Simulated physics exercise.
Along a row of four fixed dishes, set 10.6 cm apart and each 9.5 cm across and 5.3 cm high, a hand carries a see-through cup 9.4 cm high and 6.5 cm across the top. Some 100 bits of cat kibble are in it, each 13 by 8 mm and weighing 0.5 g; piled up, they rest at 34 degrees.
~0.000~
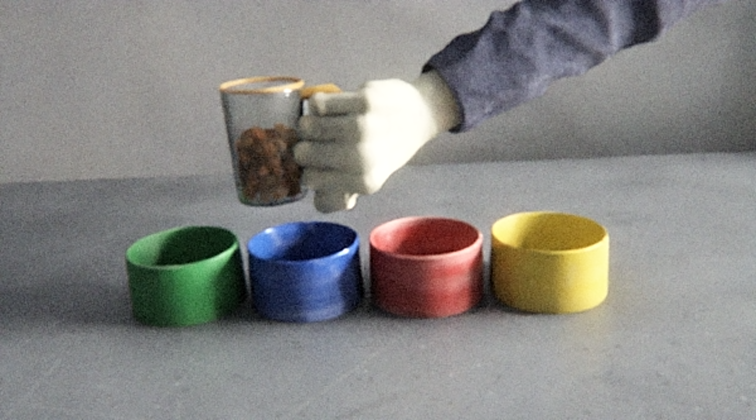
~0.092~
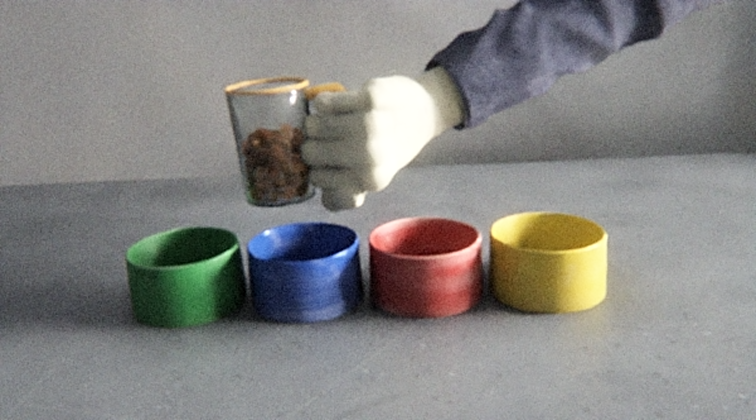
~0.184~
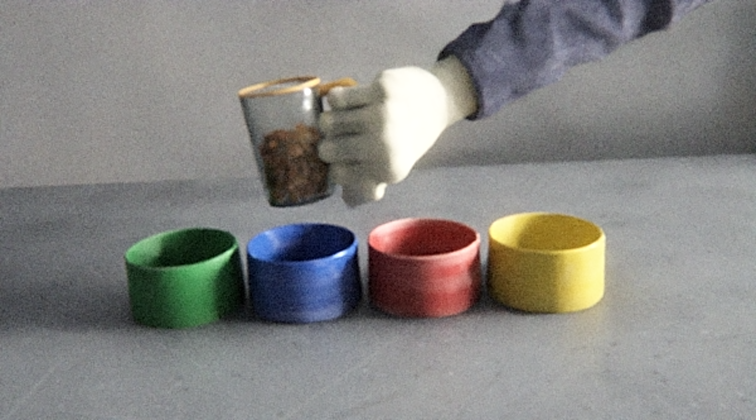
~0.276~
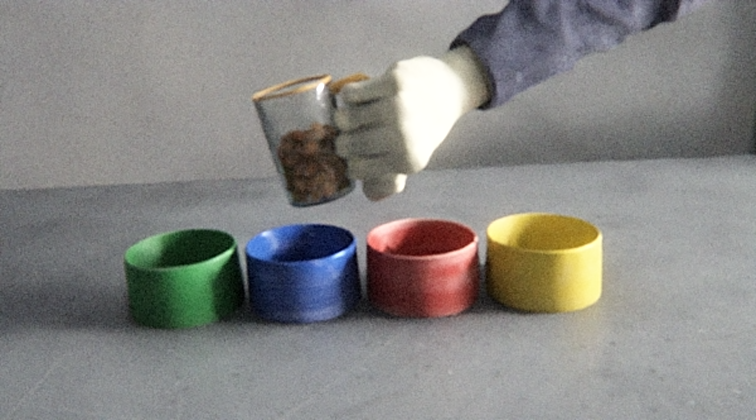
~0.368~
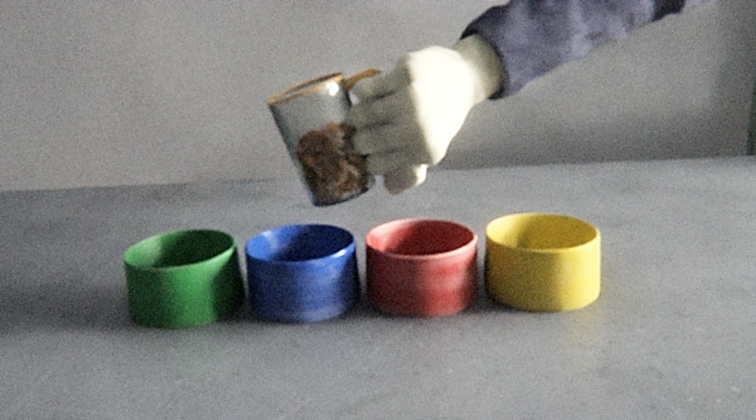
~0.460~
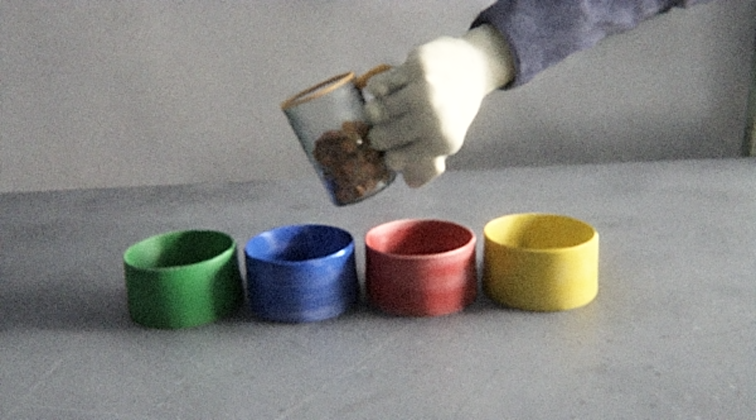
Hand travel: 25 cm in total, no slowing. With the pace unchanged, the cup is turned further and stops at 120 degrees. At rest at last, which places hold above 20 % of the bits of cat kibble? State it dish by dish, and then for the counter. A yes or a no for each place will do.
Outcome: Red dish: It should not get past the one-in-five mark; blue dish: It should not get past the one-in-five mark; green dish: It should not get past the one-in-five mark; yellow dish: It should get past the one-in-five mark; counter: It should not get past the one-in-five mark.
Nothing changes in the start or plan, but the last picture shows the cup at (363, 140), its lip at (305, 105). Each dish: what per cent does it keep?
The red dish keeps 0, the blue dish 0, the green dish 0 and the yellow dish 90.
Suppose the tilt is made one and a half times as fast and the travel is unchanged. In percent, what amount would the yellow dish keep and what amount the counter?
Yellow: 90, counter: 10.
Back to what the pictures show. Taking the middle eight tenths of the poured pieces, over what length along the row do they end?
Length: About 6 cm.
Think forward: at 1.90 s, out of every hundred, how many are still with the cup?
About 100 per cent.
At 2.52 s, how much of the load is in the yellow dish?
I'd say close to 65 per cent at that point.
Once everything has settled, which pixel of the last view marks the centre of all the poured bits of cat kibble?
(521, 272) or so.
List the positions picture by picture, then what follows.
Cup at (267, 142), tilt 0 degrees, lip at (222, 87), moved 0.0 cm; middle of the pieces at (271, 159); green dish at (183, 246); blue dish at (303, 241); red dish at (425, 236); yellow dish at (548, 231), in the first frame.
Cup at (274, 142), tilt 2 degrees, lip at (227, 89), moved 0.6 cm; middle of the pieces at (278, 160), in the second frame.
Cup at (290, 142), tilt 7 degrees, lip at (240, 93), moved 2.0 cm; middle of the pieces at (296, 160), in the third frame.
Cup at (307, 142), tilt 11 degrees, lip at (254, 98), moved 3.5 cm; middle of the pieces at (314, 159), in the fourth frame.
Cup at (325, 141), tilt 16 degrees, lip at (268, 102), moved 5.0 cm; middle of the pieces at (333, 158), in the fifth frame.
Cup at (342, 141), tilt 21 degrees, lip at (283, 106), moved 6.5 cm; middle of the pieces at (351, 157); green dish at (180, 249); blue dish at (300, 243); red dish at (419, 237); yellow dish at (540, 232). Its pace works out near 55 degrees a second; the hand travels 16 cm a second, in the sixth frame.
Then, at 1.32 s, tilt 67 degrees; cup holds 100 %.
After 1.90 s, tilt 98 degrees; cup holds 100 %.
After 2.52 s, tilt 120 degrees; cup holds 30 %, red 5 %, yellow 65 %.
In the end, at 3.7 s, red 5 %, blue 0 %, green 0 %, yellow 90 %, counter 10 %.
